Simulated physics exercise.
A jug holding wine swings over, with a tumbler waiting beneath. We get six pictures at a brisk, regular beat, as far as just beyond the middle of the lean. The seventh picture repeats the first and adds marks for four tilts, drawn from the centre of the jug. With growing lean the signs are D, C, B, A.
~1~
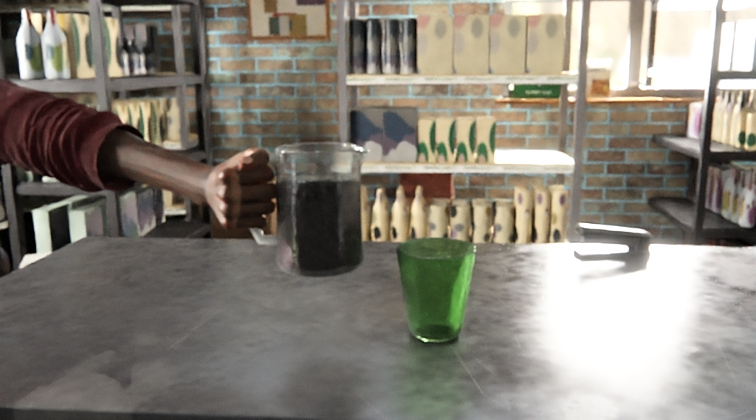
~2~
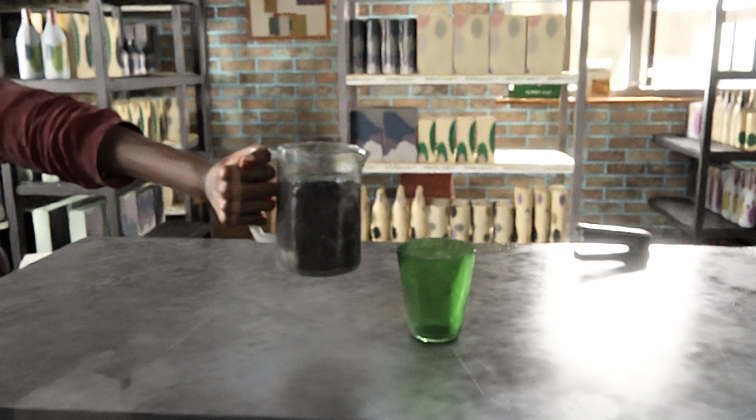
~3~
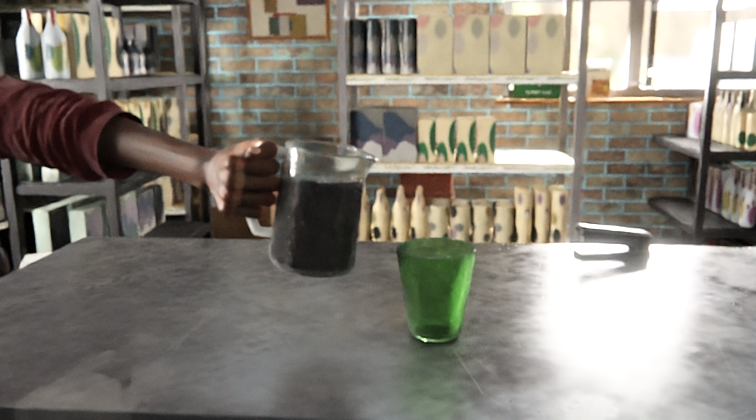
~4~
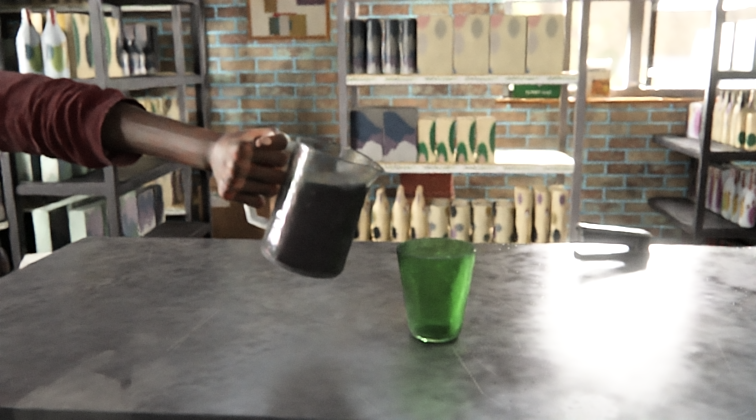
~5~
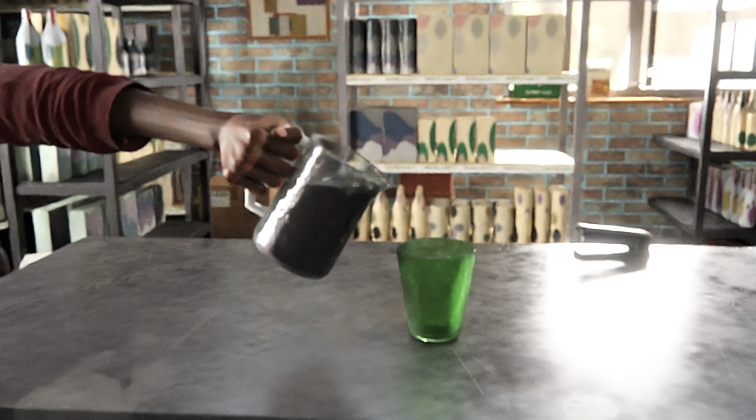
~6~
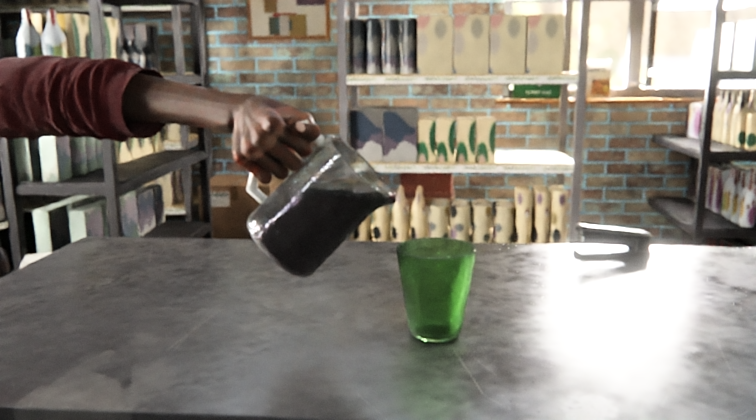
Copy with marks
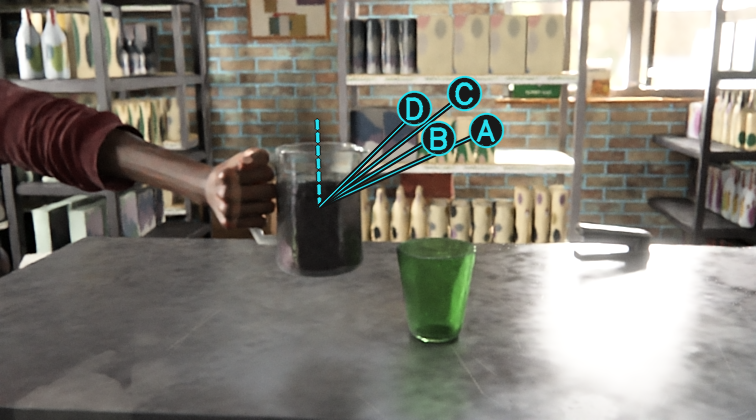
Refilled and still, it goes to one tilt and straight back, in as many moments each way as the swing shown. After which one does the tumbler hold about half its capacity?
A beats the others.
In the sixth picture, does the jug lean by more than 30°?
Yes, it does.
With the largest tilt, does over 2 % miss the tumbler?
No, it does not.
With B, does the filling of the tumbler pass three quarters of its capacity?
No, it does not.
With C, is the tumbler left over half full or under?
Under half.
In cyan, A at (471, 137); B at (421, 144); C at (451, 104); D at (404, 122).
With A, the tumbler ends with about 48 % of what it can hold.
With B, the tumbler ends with about 32 % of what it can hold.
With C, the tumbler ends with about 19 % of what it can hold.
With D, the tumbler ends with about 10 % of what it can hold.
